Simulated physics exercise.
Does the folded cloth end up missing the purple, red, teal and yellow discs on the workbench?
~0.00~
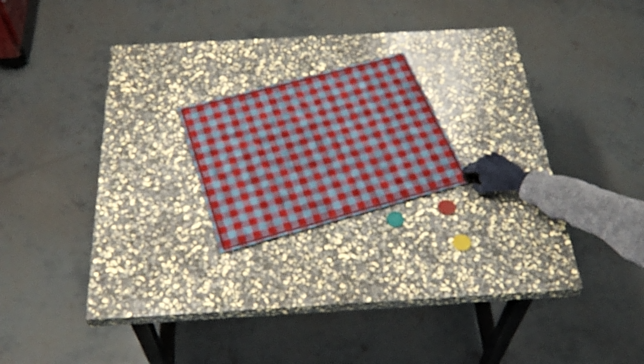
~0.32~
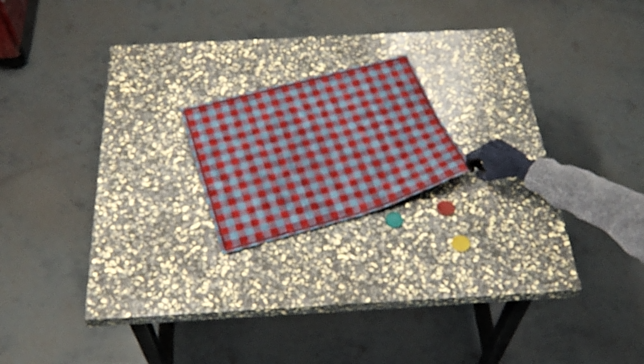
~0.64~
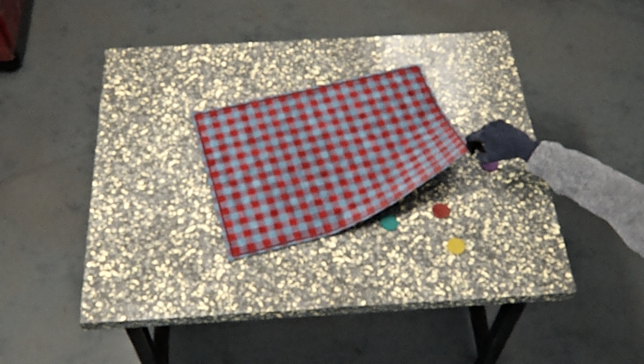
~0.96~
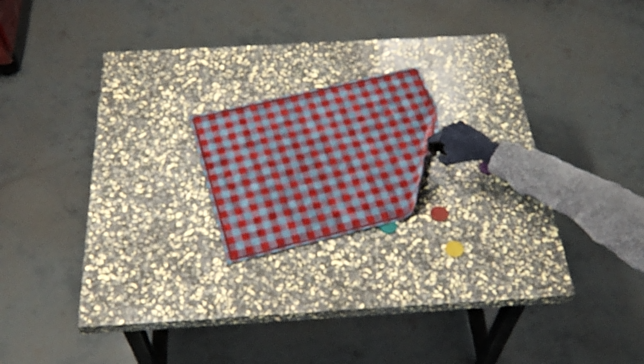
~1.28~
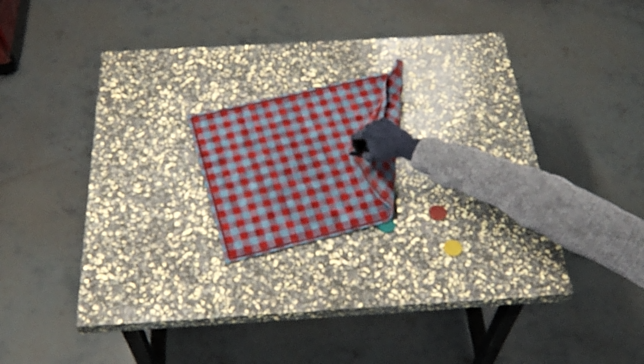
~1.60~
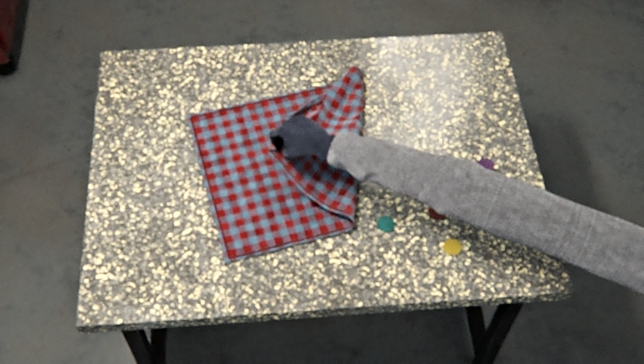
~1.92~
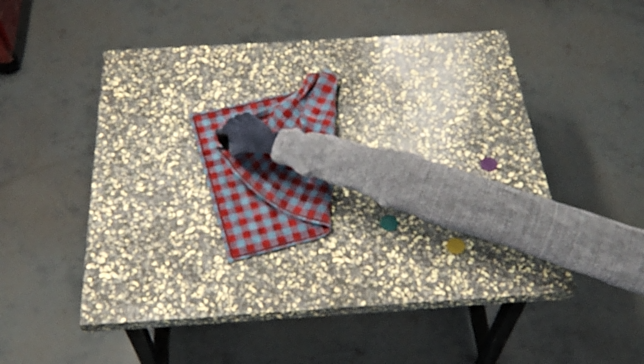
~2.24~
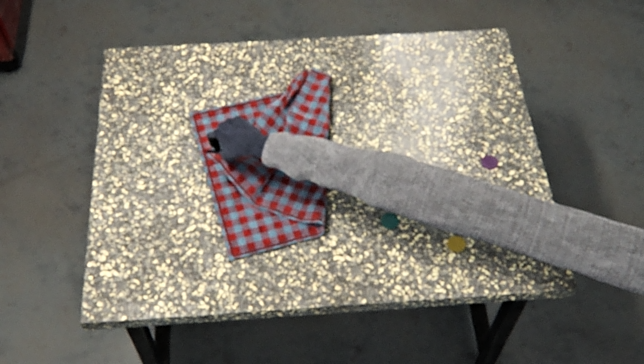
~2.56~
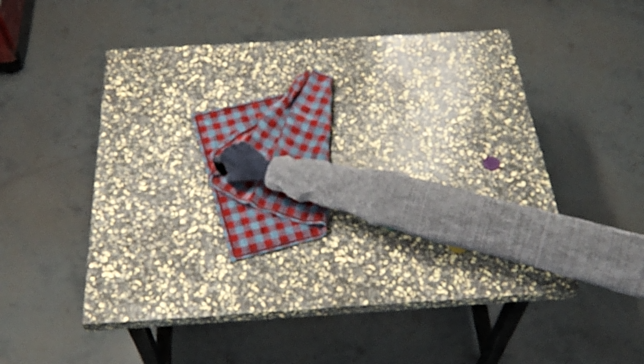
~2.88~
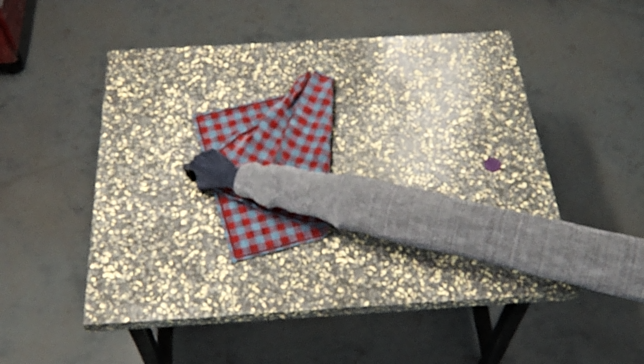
Yes, it misses all four. The cloth ends up folded over on the left, and none of the purple, red, teal or yellow discs lies under it.
Gloved hand lifting the right side of a red-and-blue checked cloth, folding it leftward over itself and leaving it crumpled on a speckled workbench.
